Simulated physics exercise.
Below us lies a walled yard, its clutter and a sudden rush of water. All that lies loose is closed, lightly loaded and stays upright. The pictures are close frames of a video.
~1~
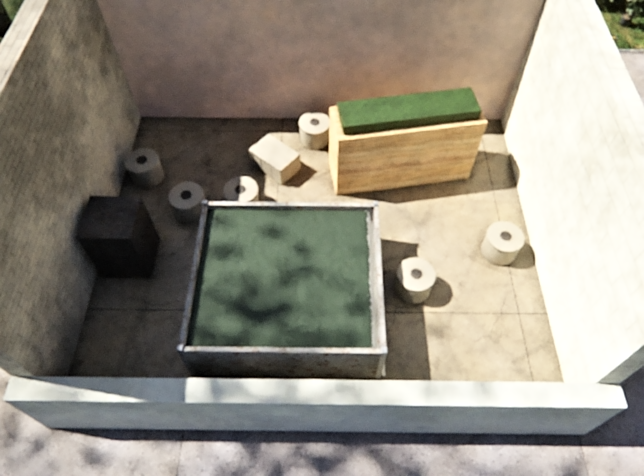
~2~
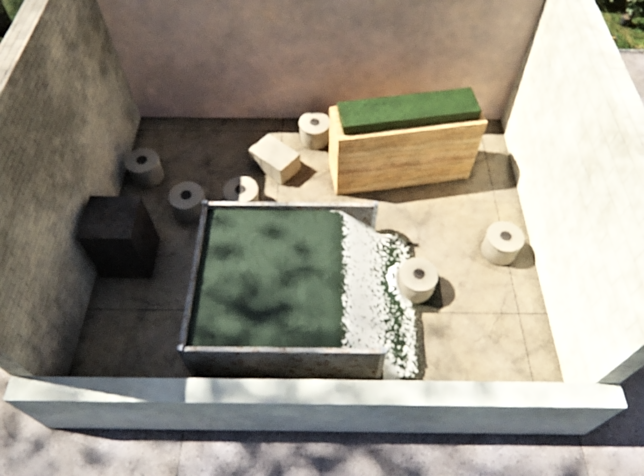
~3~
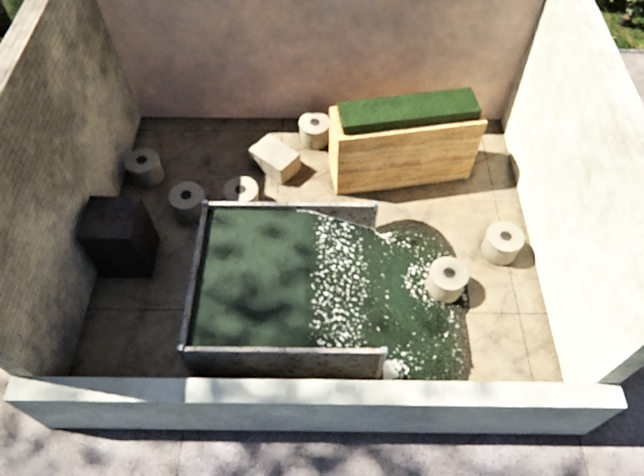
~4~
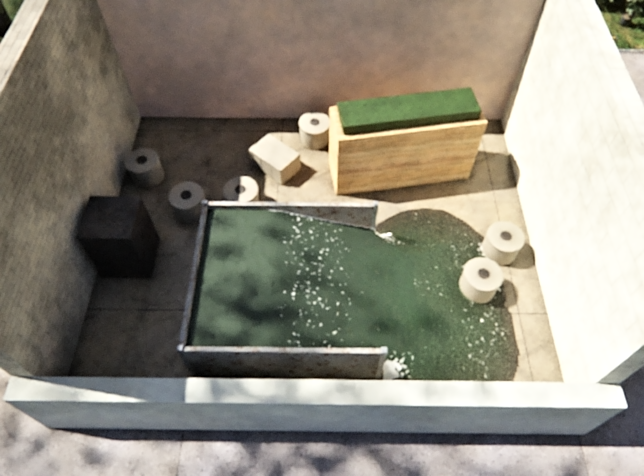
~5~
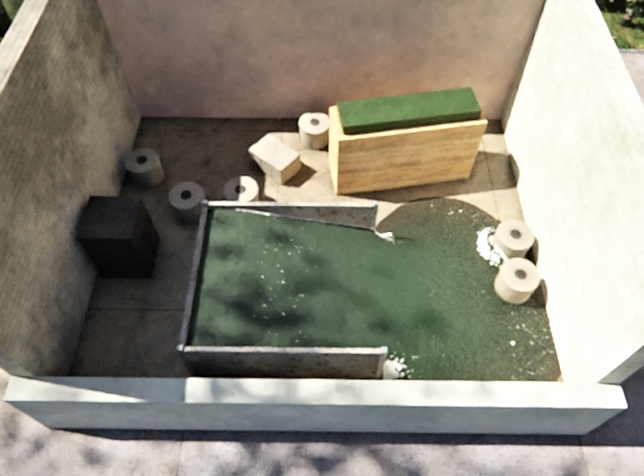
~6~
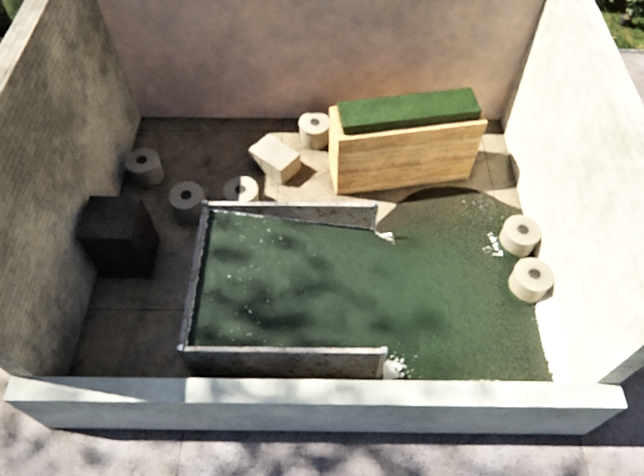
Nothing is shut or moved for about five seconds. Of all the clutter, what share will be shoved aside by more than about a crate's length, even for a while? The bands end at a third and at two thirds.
That comes to two thirds or above.
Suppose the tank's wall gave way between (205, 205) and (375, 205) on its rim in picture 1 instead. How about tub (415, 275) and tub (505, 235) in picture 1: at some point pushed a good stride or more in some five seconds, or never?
In turn: Short of that, moved that far.
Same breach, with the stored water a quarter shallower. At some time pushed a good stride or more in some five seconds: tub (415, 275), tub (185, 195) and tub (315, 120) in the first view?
In turn: Shifted that much, no, shifted that much.
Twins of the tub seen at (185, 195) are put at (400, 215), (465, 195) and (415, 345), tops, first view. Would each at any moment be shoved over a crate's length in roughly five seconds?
In that order: Shifted that much, moved that far, yes.
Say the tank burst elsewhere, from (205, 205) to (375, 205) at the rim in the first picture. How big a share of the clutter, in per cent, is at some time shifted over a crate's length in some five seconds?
Roughly 90 per cent.
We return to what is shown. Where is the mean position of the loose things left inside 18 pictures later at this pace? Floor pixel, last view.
Around (260, 181).
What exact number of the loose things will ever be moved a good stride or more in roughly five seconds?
I count 6.
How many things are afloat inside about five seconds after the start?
6 of them.
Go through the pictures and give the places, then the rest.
A tub at (416, 274), on the bottom; a tub at (506, 236), on the bottom; 0 of 7 have shifted, in the first frame.
A tub at (419, 274), on the bottom, close to its start; a tub at (506, 236) rests on the ground; 0 of 7 have shifted, in the second frame.
A tub at (449, 273), on the bottom, a stride from its start; a tub at (506, 236) rests on the ground; 1 of 7 have shifted, in the third frame.
A tub at (484, 274) rests on the ground, a stride from its start; a tub at (506, 236), on the bottom; 1 of 7 have shifted, in the fourth frame.
A tub at (521, 274) rests on the ground, a stride from its start; a tub at (516, 234) rests on the ground, close to its start; 2 of 7 have shifted, in the fifth frame.
A tub at (534, 274) floats, a stride from its start; a tub at (523, 230) rests on the ground, close to its start; 2 of 7 have shifted, in the sixth frame.
A moment on, 1 of 7 are well off their spots; 2 afloat.
Next, 2 of 7 are well off their spots; 2 afloat.
Later, 3 of 7 are well off their spots; 3 afloat.
In the end, 6 of 7 are well off their spots, and 6 have been at some point; 6 afloat.
